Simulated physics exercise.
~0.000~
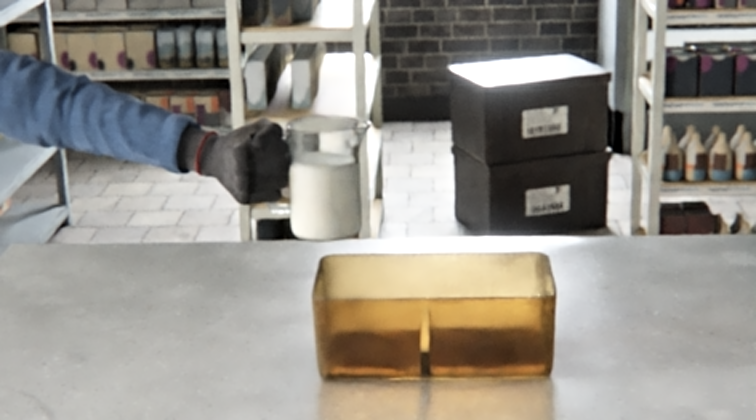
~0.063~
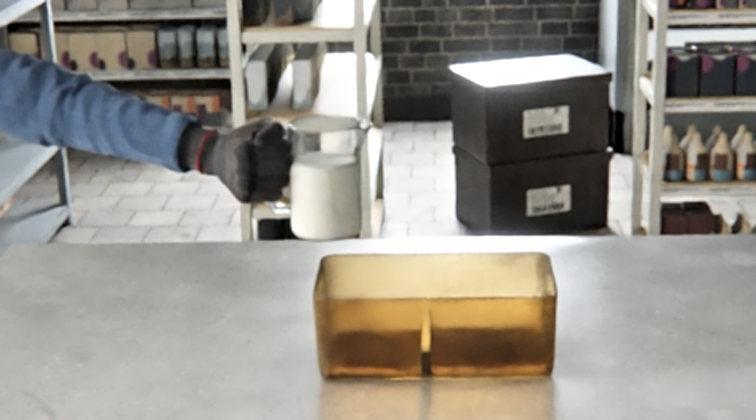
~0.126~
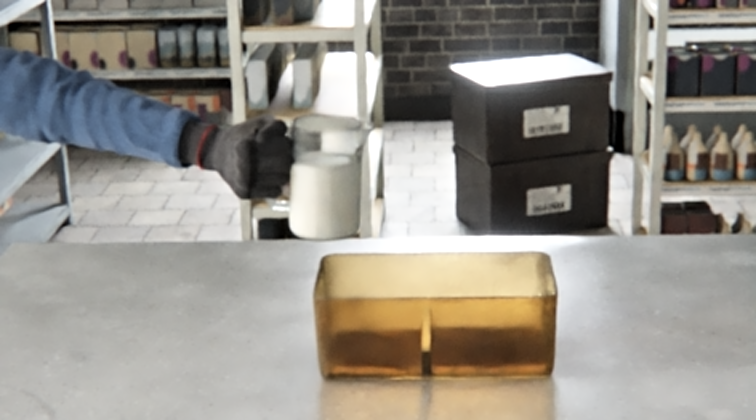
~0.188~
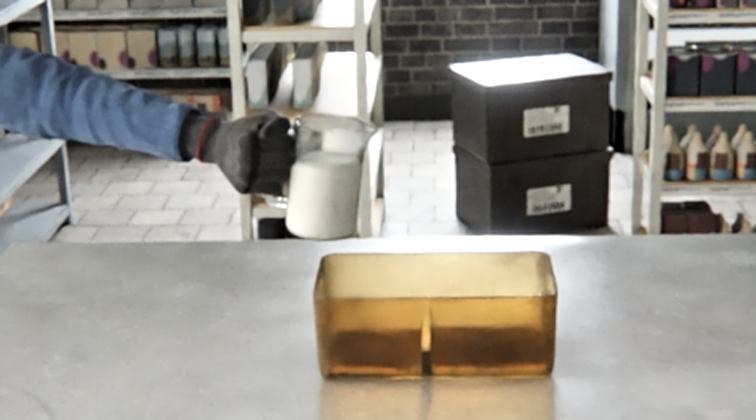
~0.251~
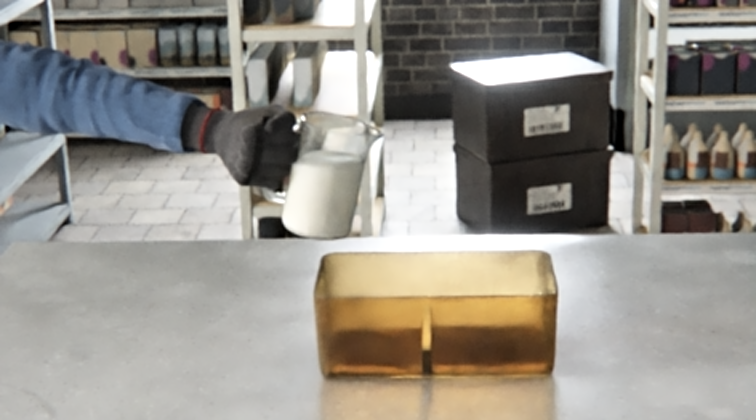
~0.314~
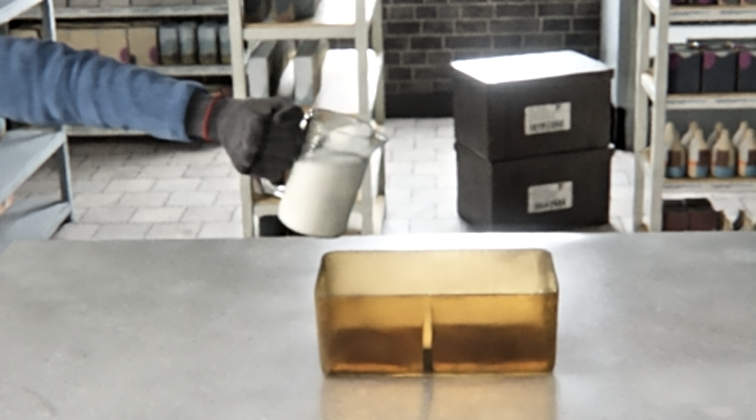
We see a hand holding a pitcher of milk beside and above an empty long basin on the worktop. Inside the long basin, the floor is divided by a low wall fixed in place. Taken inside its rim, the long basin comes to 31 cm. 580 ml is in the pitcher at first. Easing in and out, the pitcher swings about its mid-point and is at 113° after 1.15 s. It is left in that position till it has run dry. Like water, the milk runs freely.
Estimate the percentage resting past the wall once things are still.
I would say roughly 72 percent.
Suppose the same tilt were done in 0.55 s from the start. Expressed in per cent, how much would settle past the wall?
Result under that change: Approx. 60 %.
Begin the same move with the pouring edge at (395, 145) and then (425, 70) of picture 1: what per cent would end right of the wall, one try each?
It comes to 90 per cent, and then 80 per cent.
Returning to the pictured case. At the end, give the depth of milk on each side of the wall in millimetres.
Left part about 8 mm deep, right part about 16 mm deep.
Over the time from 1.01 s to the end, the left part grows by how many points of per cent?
Change: Approx. 20 %.
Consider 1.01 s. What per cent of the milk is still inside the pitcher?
Close to 32 percent of the whole amount.
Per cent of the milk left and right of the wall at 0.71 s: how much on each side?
I'd say some 0 on the left and some 0 on the right.
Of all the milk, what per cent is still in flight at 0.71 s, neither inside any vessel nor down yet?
About 8 per cent.
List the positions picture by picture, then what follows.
It leans 0°; its right rim is at (371, 124); the milk meets the walls at (292, 160) and (357, 159); the long basin's rim runs from (317, 277) to (552, 275); the wall's top is at (425, 329), in the first picture.
It leans 1°; its right rim is at (373, 125); the milk meets the walls at (292, 159) and (359, 159), in the second picture.
It leans 3°; its right rim is at (375, 127); the milk meets the walls at (294, 159) and (360, 158), in the third picture.
It leans 7°; its right rim is at (379, 130); the milk meets the walls at (295, 159) and (361, 158), in the fourth picture.
It leans 13°; its right rim is at (384, 134); the milk meets the walls at (296, 159) and (363, 158), in the fifth picture.
It leans 20°; its right rim is at (389, 139); the milk meets the walls at (295, 161) and (366, 156), in the sixth picture.
By 0.71 s the tilt is 78° and 91 per cent is still to pour, 0 is left of the wall and 0 right of it.
By 1.01 s the tilt is 109° and 32 per cent is still to pour, 6 is left of the wall and 42 right of it.
By 1.32 s the tilt is 113° and 1 per cent is still to pour, 24 is left of the wall and 72 right of it.
By 1.65 s the tilt is 113° and 0 per cent is still to pour, 27 is left of the wall and 72 right of it.
At rest 27 per cent lies left of the wall, 72 right of it and 1 outside.
